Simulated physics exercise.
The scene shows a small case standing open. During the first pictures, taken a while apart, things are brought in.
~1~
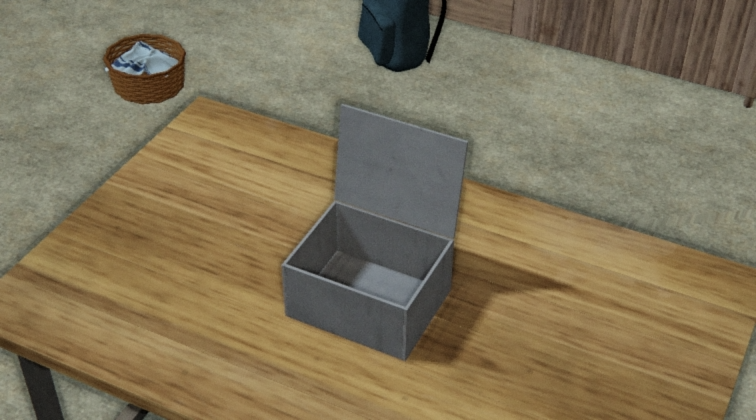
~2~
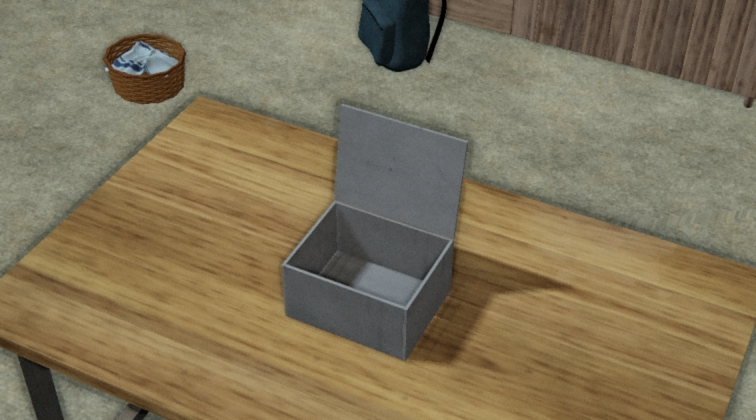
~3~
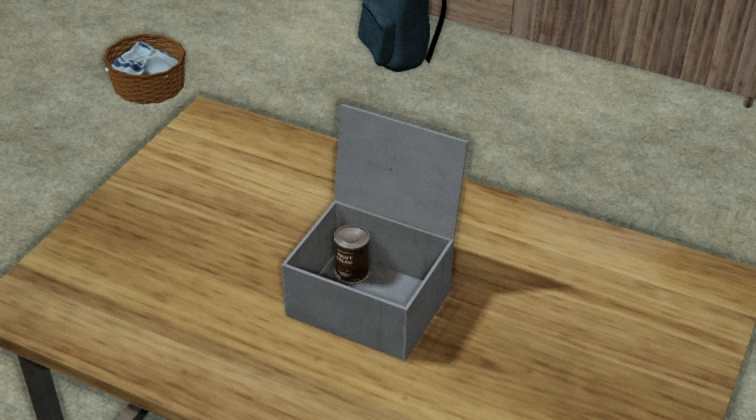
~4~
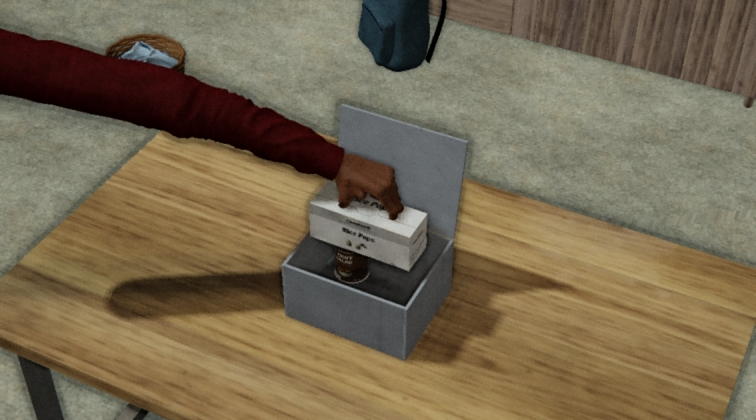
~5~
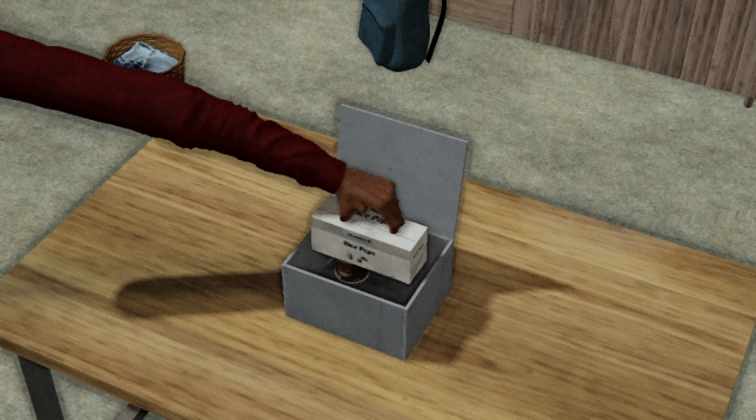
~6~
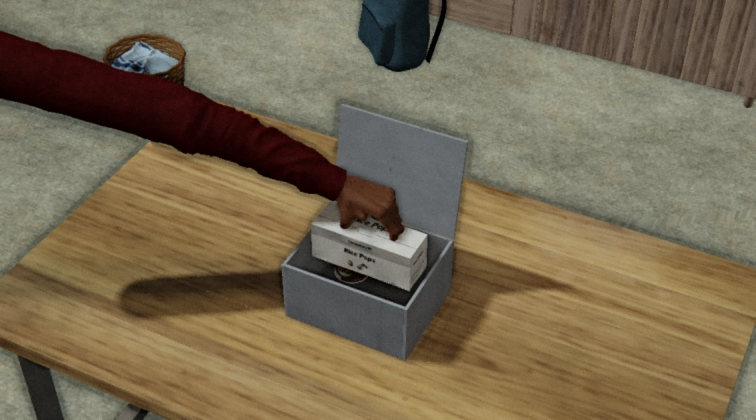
A hand in a dark red sleeve reached in from the left and lowered a white carton into an open grey box on a wooden table, where a brown tin had appeared earlier.
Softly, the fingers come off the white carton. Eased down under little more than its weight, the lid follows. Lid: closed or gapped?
Closed.
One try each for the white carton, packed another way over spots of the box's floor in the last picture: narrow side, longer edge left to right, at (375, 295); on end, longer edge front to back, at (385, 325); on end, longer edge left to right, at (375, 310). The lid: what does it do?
In order: Lid shuts, lid stays open, lid stays open.
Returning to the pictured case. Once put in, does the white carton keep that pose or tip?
As it turns out, it changes its angle.
Then, 1.10 s past the last view, lid starting down; white carton on its side near (352, 296).
Then, 1.80 s past the last view, lid 44° above the rim; white carton on its side near (352, 296).
Finally, lid shut; down or leaning hard in the box, white carton; brown tin still in place. Final places as the last picture's camera would see them, white carton near (352, 296).
